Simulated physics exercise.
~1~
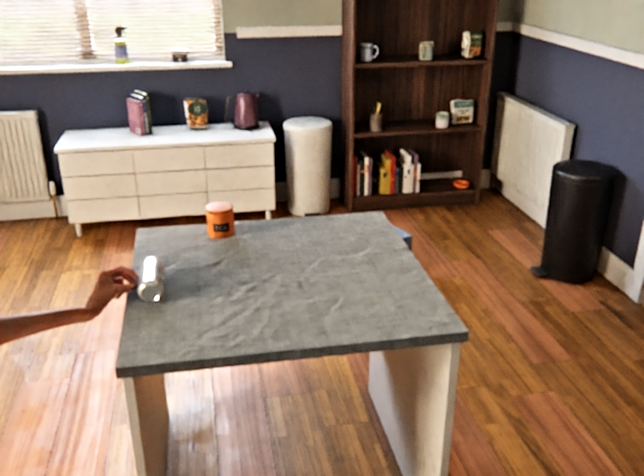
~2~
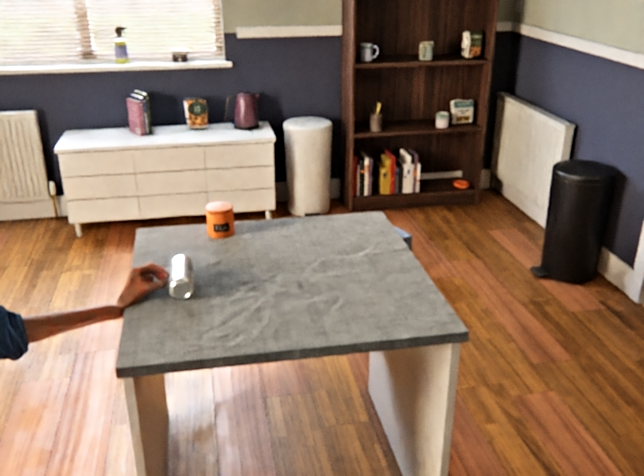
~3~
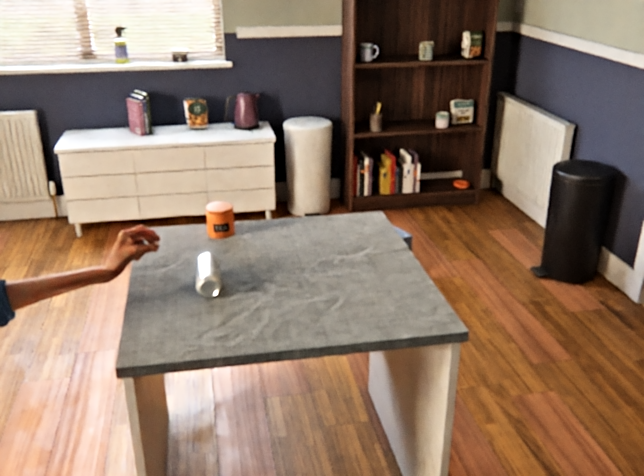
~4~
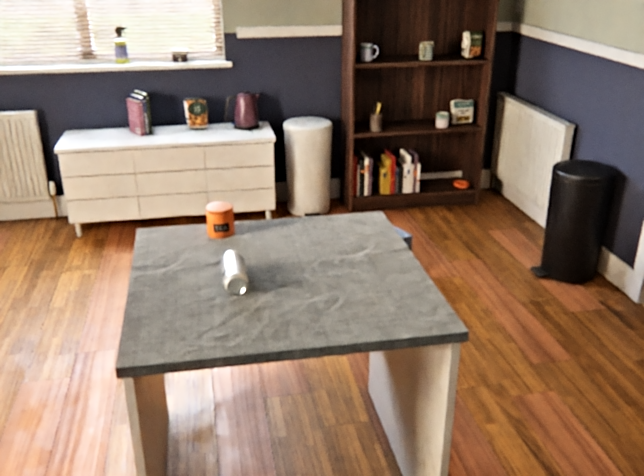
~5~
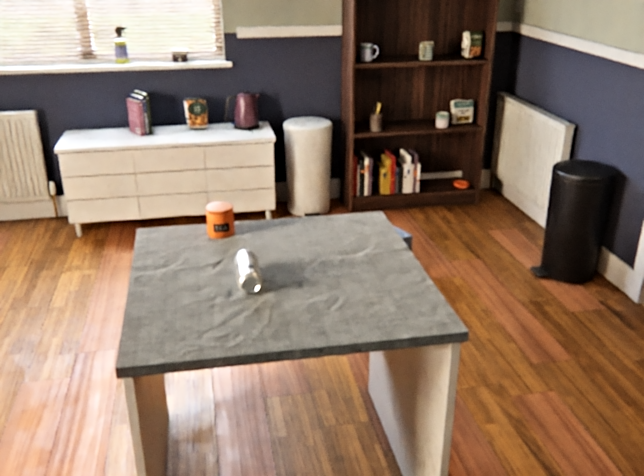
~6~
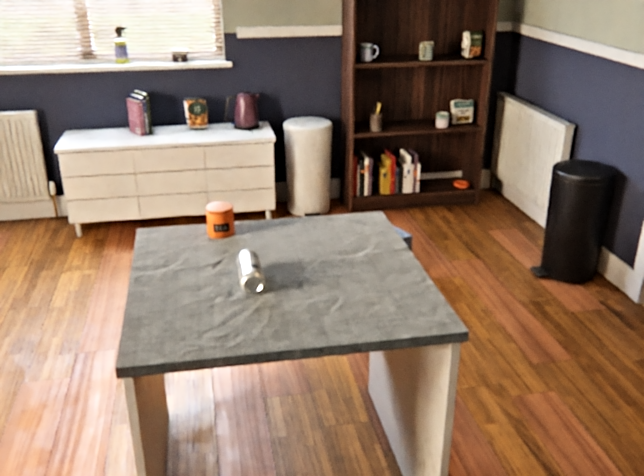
A hand at the left pushed a white can lying on its side across a gray table, then let go and drew back out of view. The can rolled on to the right, slowed, and came to rest still on the table, while the orange jar stayed put.
